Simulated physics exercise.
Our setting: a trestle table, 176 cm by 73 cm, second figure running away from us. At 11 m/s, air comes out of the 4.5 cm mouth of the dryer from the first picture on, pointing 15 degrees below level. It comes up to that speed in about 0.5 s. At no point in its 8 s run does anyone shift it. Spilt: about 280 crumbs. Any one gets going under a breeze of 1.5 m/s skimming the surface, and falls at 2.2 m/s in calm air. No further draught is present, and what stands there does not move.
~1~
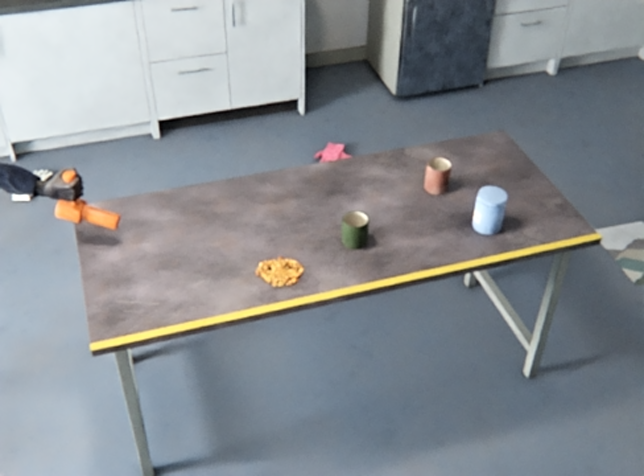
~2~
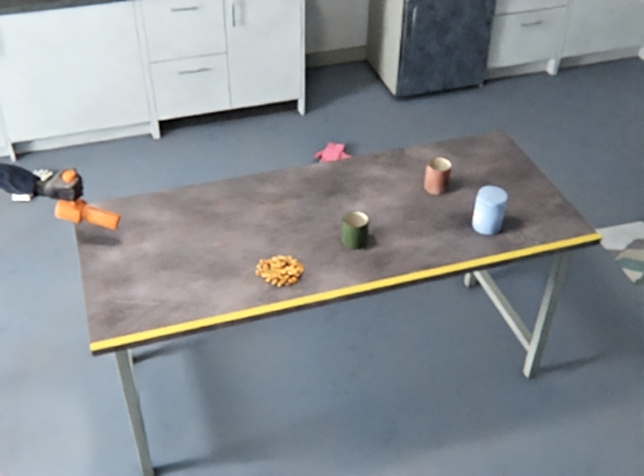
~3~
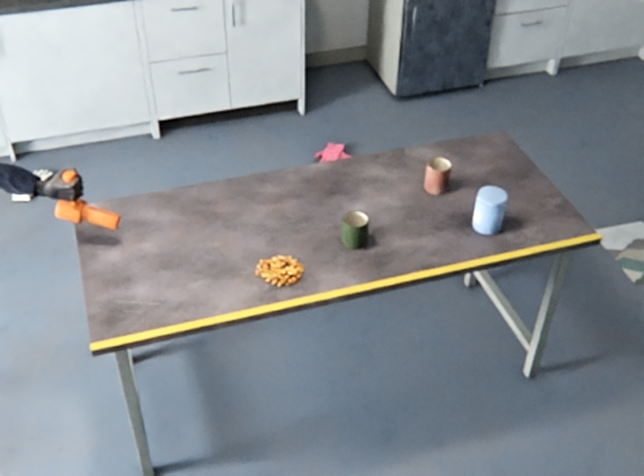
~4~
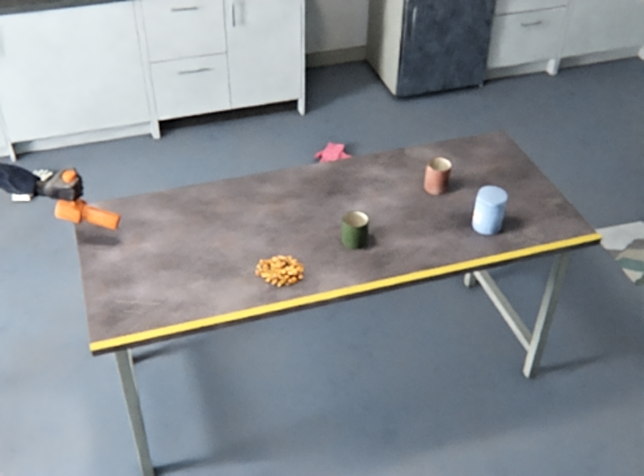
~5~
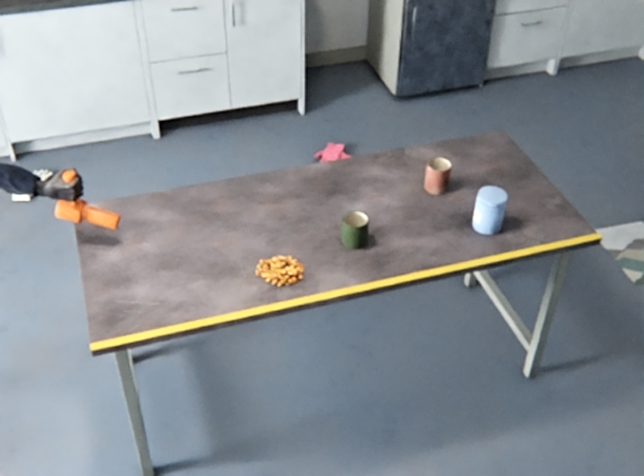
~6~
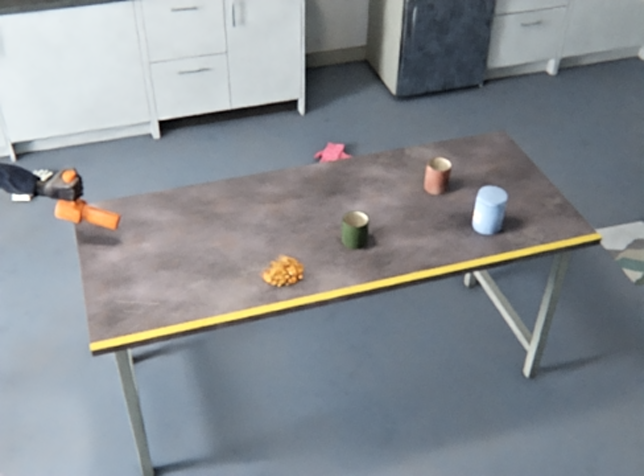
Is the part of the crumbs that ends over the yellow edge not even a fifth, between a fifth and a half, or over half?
It's going to be past half.
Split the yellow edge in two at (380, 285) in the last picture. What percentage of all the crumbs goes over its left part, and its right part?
Roughly 70 % cross the left stretch, and around 30 % the right stretch.
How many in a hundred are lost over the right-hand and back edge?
Roughly 0 per cent at the right-hand edge and 0 per cent at the back edge.
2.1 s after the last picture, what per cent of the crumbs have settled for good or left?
100 per cent.
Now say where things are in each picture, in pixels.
In the first frame, the middle of the crumbs is near (282, 271), none has stirred yet and the mouth of the dryer is at (118, 222).
In the second frame, the middle of the crumbs is near (280, 272), none has stirred yet and the yellow edge is centred on (368, 290).
In the third frame, the middle of the crumbs is near (280, 272), none has stirred yet, the top of a mug is at (356, 219) and the top of a mug is at (439, 164).
In the fourth frame, the middle of the crumbs is near (280, 272) and none has stirred yet.
In the fifth frame, the middle of the crumbs is near (280, 272) and none has stirred yet.
In the sixth frame, the middle of the crumbs is near (284, 272), the farthest in sight from the dryer is at (300, 278) and about 15 % have left their places.
Then, 1.2 s after the last picture, 100 % are over the yellow edge; 100 % have settled or left.
Then, 2.1 s after the last picture, 100 % are over the yellow edge; 100 % have settled or left.
Then, 4.0 s after the last picture, 100 % are over the yellow edge; 100 % have settled or left.
Then, 7.6 s after the last picture, at the end, 100 % are over the yellow edge.
